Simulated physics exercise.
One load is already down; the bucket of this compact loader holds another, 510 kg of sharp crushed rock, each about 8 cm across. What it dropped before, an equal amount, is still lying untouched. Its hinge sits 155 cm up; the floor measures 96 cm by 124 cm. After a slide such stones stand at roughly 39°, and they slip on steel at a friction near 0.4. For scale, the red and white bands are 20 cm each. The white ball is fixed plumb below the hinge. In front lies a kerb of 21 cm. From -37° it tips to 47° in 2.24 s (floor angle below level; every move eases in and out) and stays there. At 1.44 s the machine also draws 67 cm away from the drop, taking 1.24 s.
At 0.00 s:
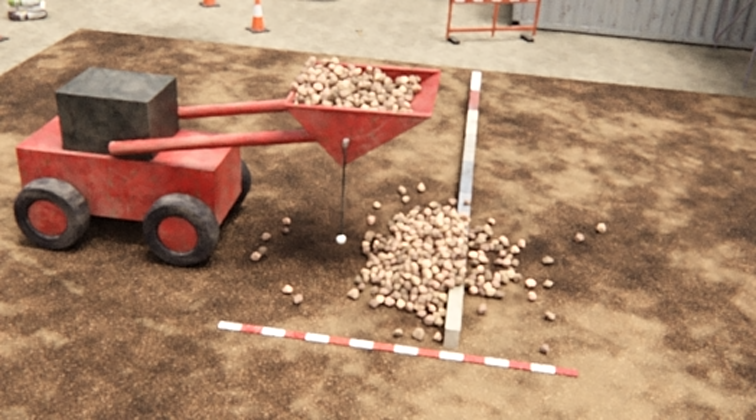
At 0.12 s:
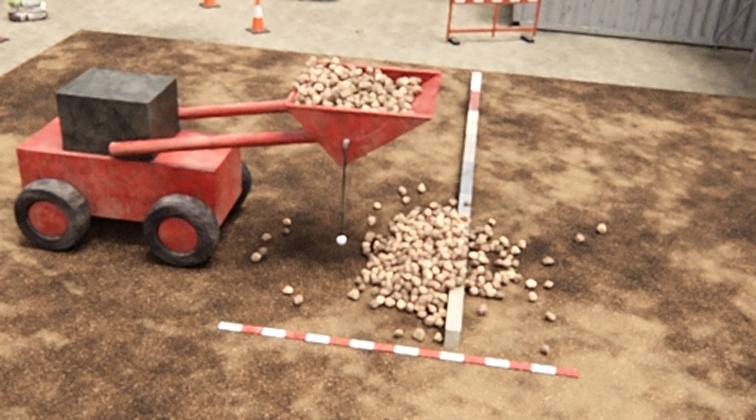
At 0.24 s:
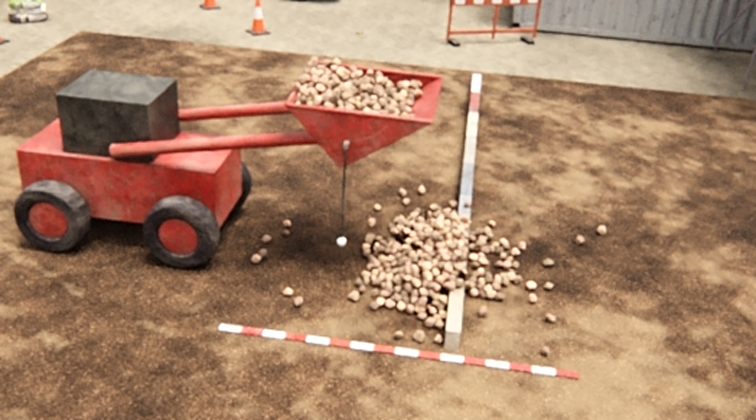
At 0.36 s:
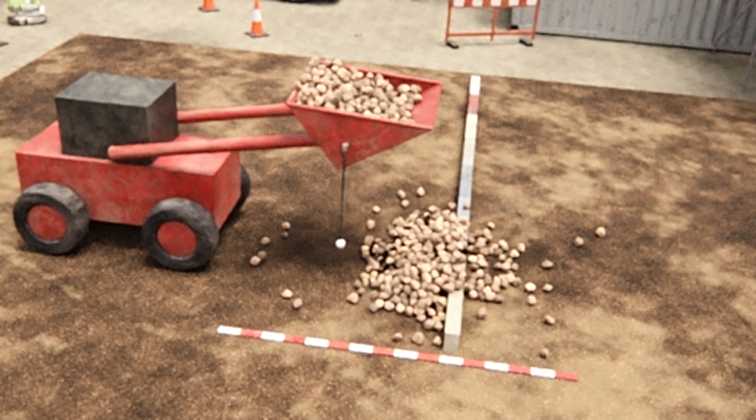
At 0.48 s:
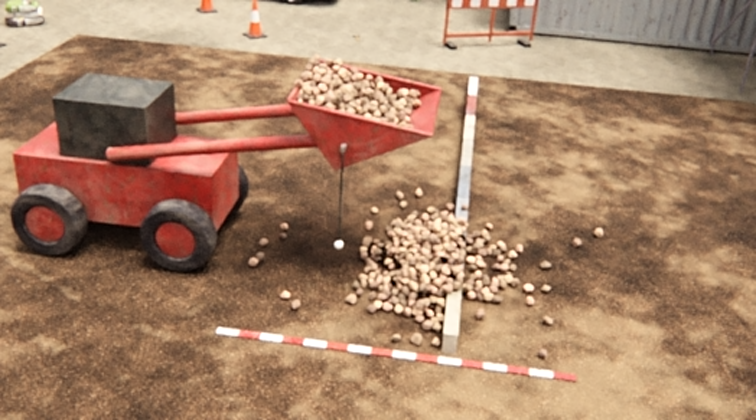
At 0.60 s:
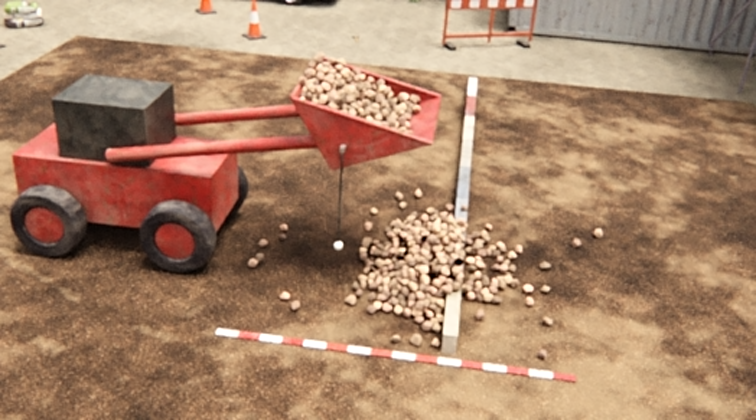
The red bucket, heaped with pale brown stones, slowly tilted a little forward to the right, its load still inside, while the loader stayed put and the pile scattered around the kerb below lay still.
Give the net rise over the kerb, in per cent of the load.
Some 2 per cent is added.
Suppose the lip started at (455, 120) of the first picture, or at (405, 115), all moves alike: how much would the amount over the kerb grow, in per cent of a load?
Near 20 per cent from the first place, 0 from the second.
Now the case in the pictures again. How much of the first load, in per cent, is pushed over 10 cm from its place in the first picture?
Roughly 5 per cent of them.
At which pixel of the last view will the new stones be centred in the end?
Near (385, 251).
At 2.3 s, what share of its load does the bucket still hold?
It holds some 0 per cent.
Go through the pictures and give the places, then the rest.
In the first picture, the bucket is at -37°, its lip at (431, 116); the top of the load is at (334, 71). The earlier load is highest near (447, 239), 37 cm above ground level, 90 % on this side of the kerb, 10 % over the kerb.
In the second picture, lip at (431, 118), floor tilted -36°, highest stones at (328, 71); the stones move at 0.1 m/s on average.
In the third picture, lip at (432, 122), floor tilted -34°, highest stones at (327, 70); the stones move at 0.1 m/s on average.
In the fourth picture, the bucket is at -31°, its lip at (433, 129); the top of the load is at (320, 69); the stones move at 0.2 m/s on average.
In the fifth picture, the bucket is at -27°, its lip at (432, 136); the top of the load is at (315, 68); the stones move at 0.2 m/s on average.
In the sixth picture, the bucket is at -22°, its lip at (432, 144); the top of the load is at (318, 65); the stones move at 0.2 m/s on average.
After 1.7 s the floor is at 34°; in per cent of one load, 91 in the bucket, 99 on this side of the kerb, 10 over the kerb; the foremost stones are at (553, 284).
After 2.3 s the floor is at 47°; in per cent of one load, 1 in the bucket, 188 on this side of the kerb, 11 over the kerb; the foremost stones are at (553, 284).
After 3.1 s the floor is at 47°; in per cent of one load, 0 in the bucket, 189 on this side of the kerb, 12 over the kerb; the foremost stones are at (553, 284).
After 5.9 s the floor is at 47°; in per cent of one load, 0 in the bucket, 189 on this side of the kerb, 12 over the kerb; the foremost stones are at (553, 284). Net gain over the kerb, 2.
